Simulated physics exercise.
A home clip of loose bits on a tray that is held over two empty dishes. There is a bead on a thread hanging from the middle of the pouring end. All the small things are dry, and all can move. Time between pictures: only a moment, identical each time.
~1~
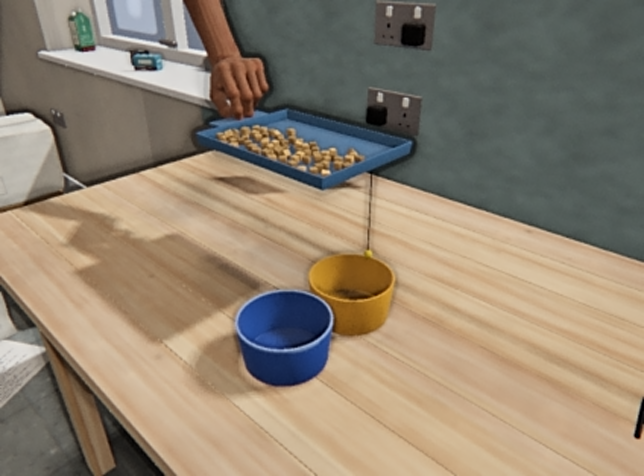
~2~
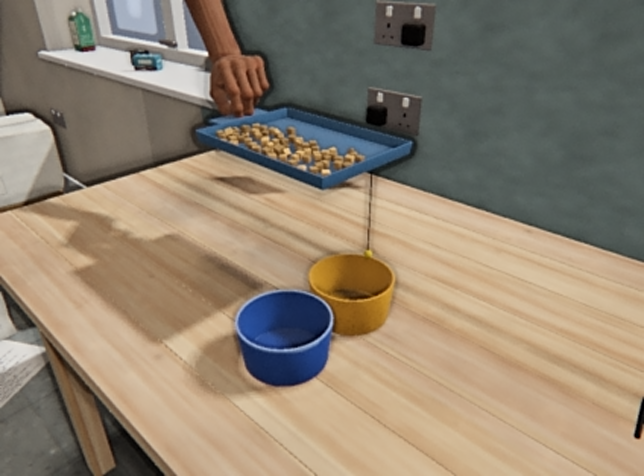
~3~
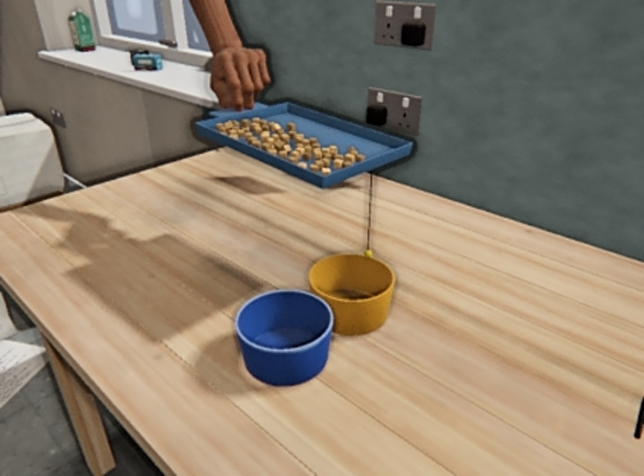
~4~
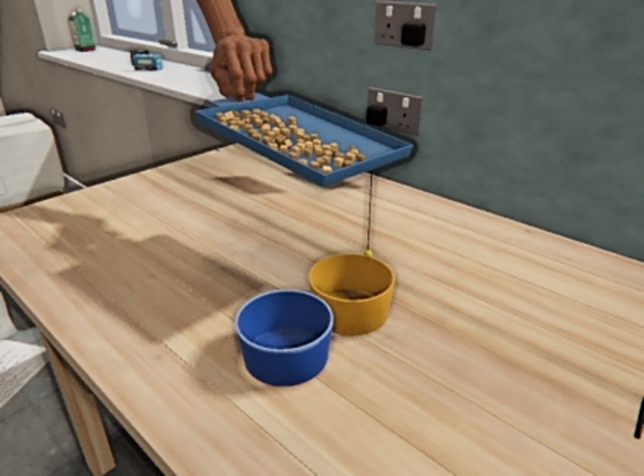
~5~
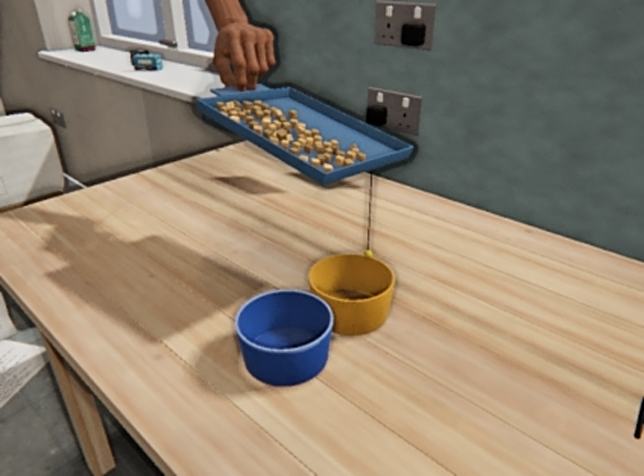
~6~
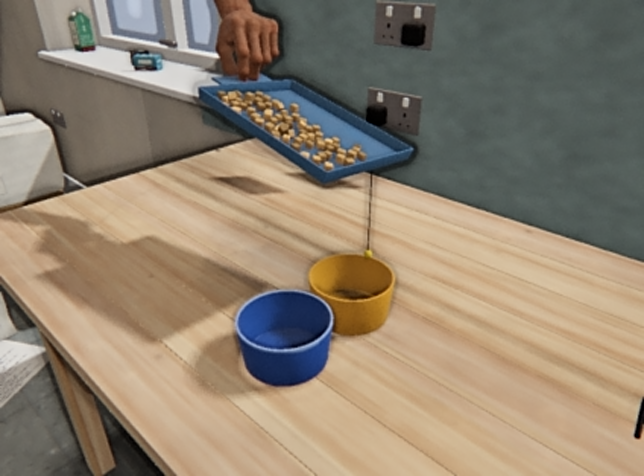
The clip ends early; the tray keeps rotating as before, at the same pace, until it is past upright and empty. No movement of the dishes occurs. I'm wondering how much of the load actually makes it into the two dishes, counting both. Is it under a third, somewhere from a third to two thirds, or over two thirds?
Short of a third.
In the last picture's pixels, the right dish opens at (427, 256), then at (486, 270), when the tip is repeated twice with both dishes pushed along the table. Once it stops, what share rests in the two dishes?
Roughly 80 per cent, and 10 per cent.
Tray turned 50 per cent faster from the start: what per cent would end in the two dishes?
About 0 per cent.
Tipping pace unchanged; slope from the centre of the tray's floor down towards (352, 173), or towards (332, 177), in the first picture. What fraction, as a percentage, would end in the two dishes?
30 % and 70 %.
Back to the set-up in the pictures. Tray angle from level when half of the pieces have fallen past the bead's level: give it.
The tilt is near 115° by then.
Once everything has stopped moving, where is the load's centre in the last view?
The centre comes to rest close to (440, 302).
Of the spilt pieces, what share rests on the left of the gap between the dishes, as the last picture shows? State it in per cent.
Close to 0 %.
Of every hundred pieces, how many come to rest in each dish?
Per hundred pieces, the left dish ends with about 0 and the right dish with about 0.
Just after the last frame, tray tipped steeply; almost all on the tray; just a few outside both; just a few in the air.
A moment on, tray tipped right over; the larger part on the tray; about a tenth outside both; just a few in the air.
Further on, tray tipped past a quarter turn; just a few in the right dish; almost all outside both.
When it is over, tray tipped past a quarter turn; not one in the left dish; just a few in the right dish; almost all outside both.
